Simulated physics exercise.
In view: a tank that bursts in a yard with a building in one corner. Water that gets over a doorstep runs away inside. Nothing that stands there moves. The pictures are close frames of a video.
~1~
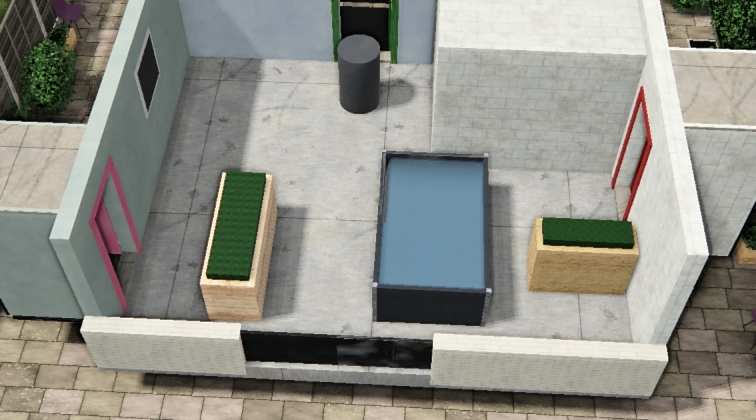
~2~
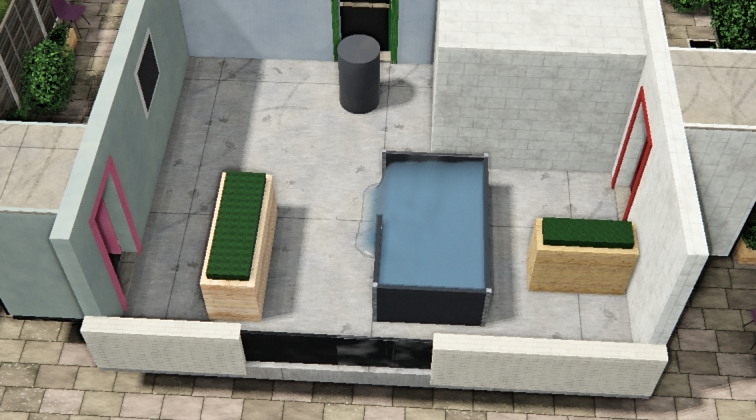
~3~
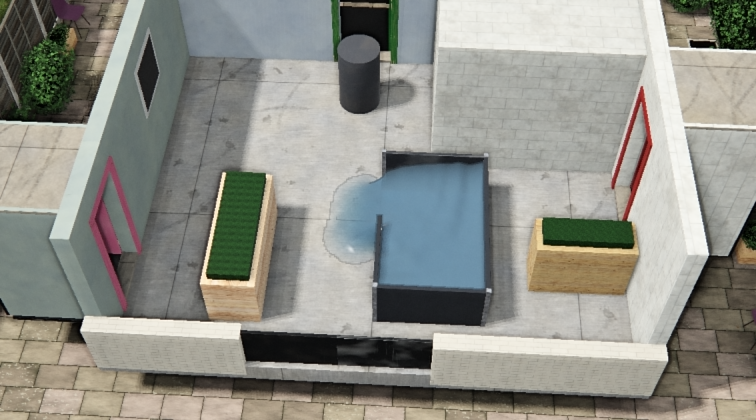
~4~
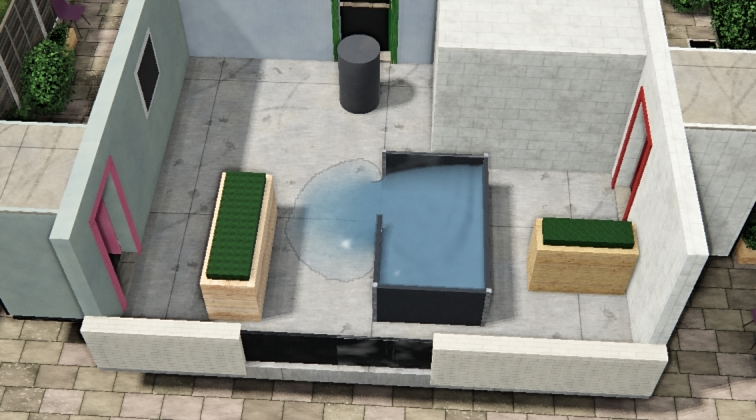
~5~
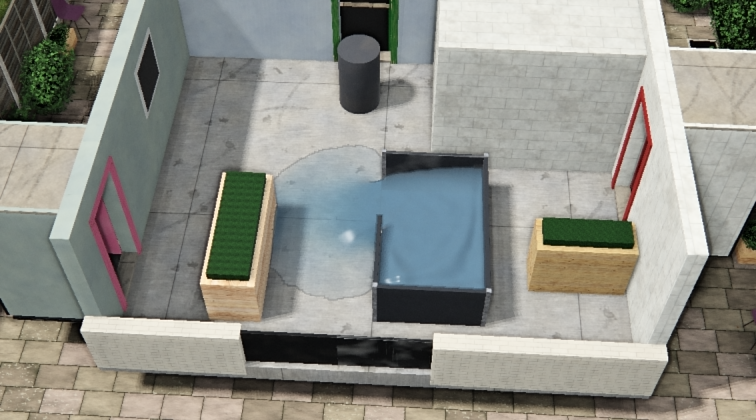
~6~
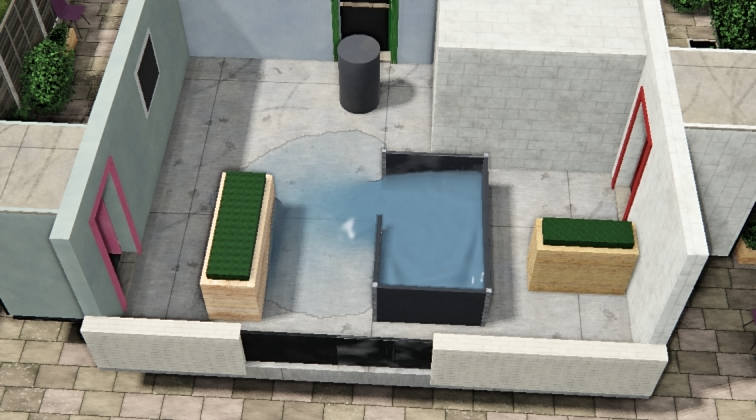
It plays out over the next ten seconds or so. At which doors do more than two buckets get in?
The red door holds within the limit; the green door floods; the pink door floods.
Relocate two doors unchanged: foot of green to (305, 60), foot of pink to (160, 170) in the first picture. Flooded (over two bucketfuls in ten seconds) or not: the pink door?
My reading: Pink door is over.
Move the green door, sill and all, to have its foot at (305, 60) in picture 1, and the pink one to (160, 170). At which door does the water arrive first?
First comes the door marked pink.
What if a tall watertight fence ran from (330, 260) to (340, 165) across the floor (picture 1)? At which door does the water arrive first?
The green one.
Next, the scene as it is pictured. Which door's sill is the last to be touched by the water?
That is the red-painted one.
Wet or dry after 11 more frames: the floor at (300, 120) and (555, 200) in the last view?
As listed: Wet, free of water.
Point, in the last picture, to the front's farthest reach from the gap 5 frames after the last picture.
Near (173, 123).
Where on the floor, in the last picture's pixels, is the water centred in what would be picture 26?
Close to (306, 201).
A moment on, water covers 35 % of the floor; the red door not reached, the green door not reached, the pink door not reached.
Next, water covers 55 % of the floor; the red door not reached, the green door not reached, the pink door wet at the sill, nothing in.
Then, water covers 70 % of the floor; the red door not reached, the green door not reached, the pink door wet at the sill, nothing in.
Later, water covers 85 % of the floor; the red door wet at the sill, nothing in, the green door over two buckets in, the pink door over two buckets in.
In the end, water covers 100 % of the floor; the red door wet at the sill, nothing in, the green door over two buckets in, the pink door far over two buckets in.
